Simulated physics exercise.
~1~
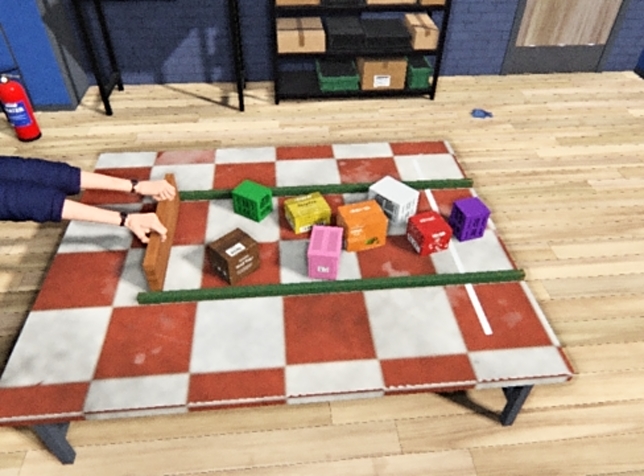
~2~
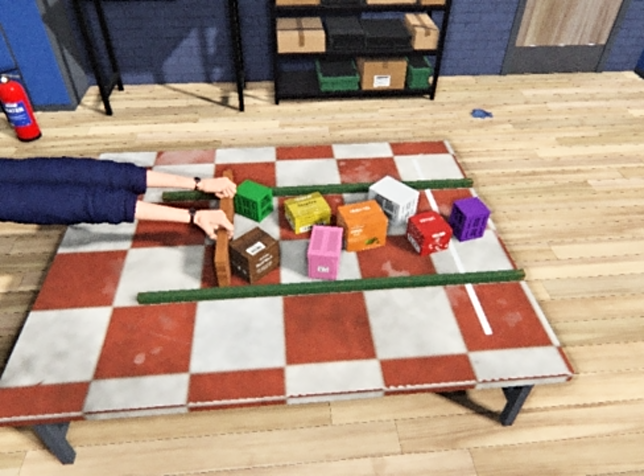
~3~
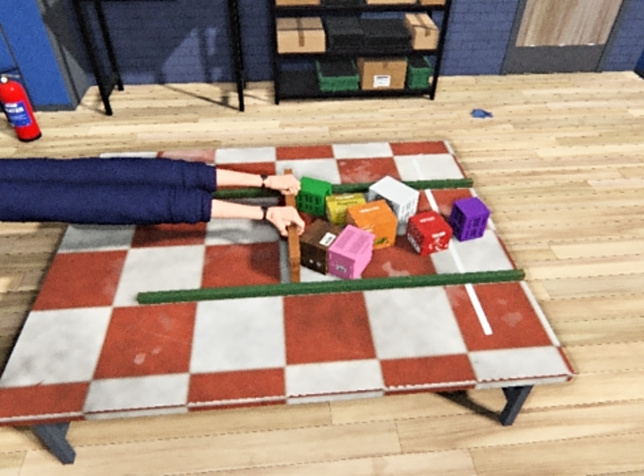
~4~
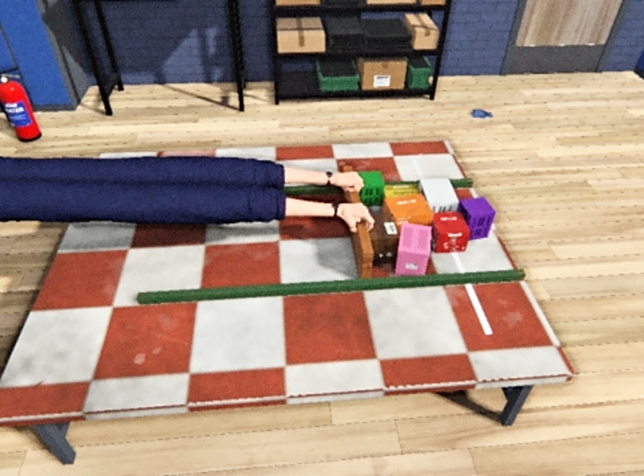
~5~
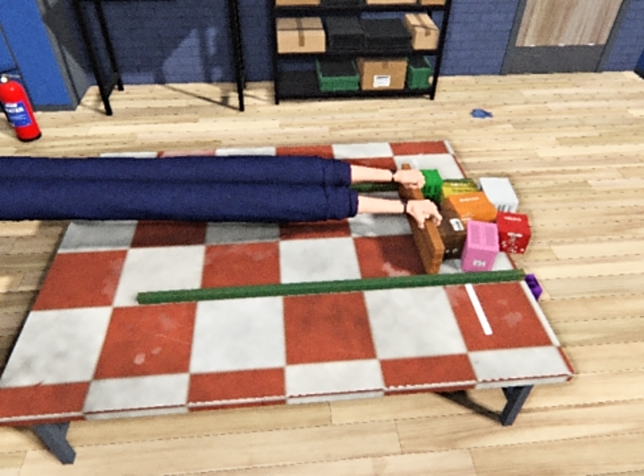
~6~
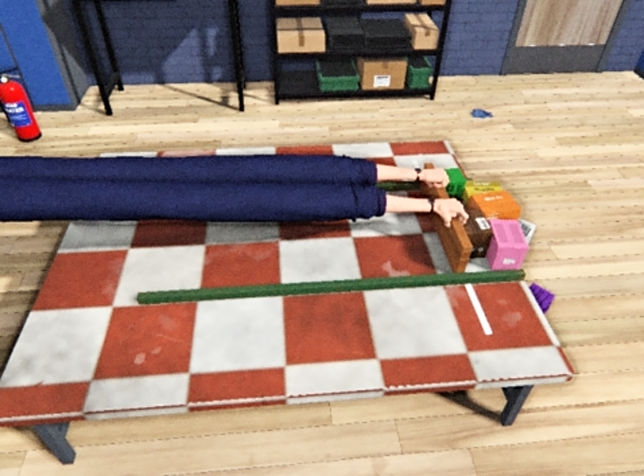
The clip shows two hands pushing a plank rightward along a checkered table between green rails, gathering scattered colored crates and boxes toward the far end, where the purple crate, red box and white crate go over the edge while the rest stay bunched against the plank.
